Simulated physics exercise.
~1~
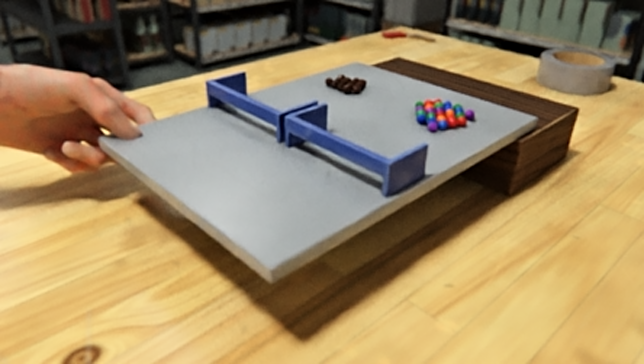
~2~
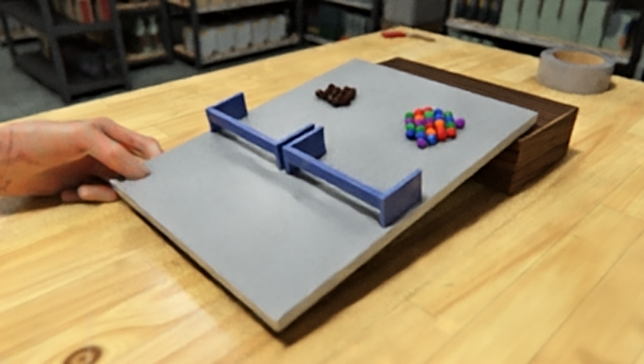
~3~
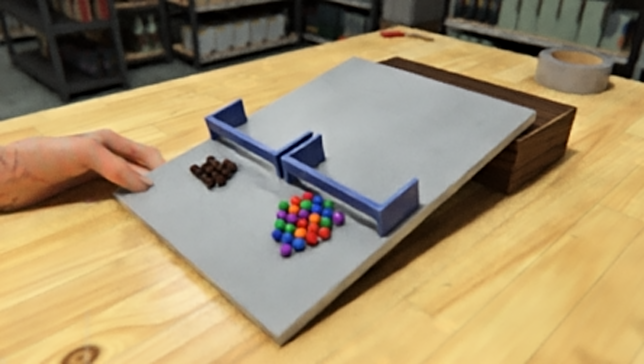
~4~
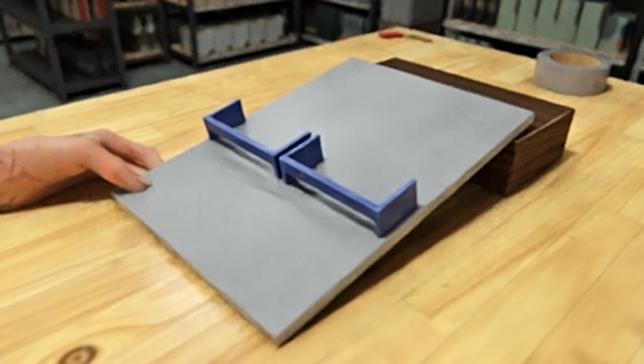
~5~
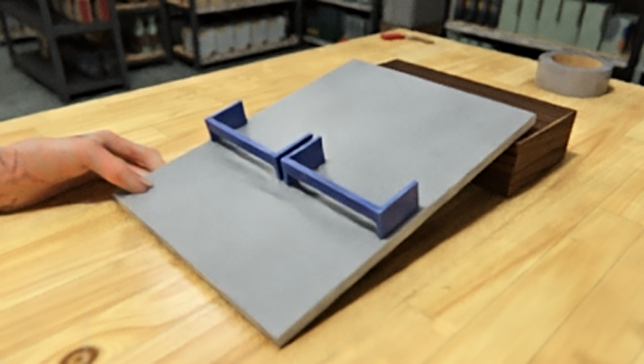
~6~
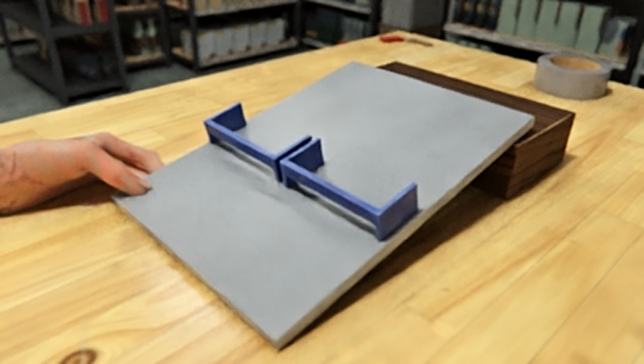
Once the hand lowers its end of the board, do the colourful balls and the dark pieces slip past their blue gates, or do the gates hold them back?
Both groups slip past. The colourful balls and the dark pieces each go under their blue gate and down the board.
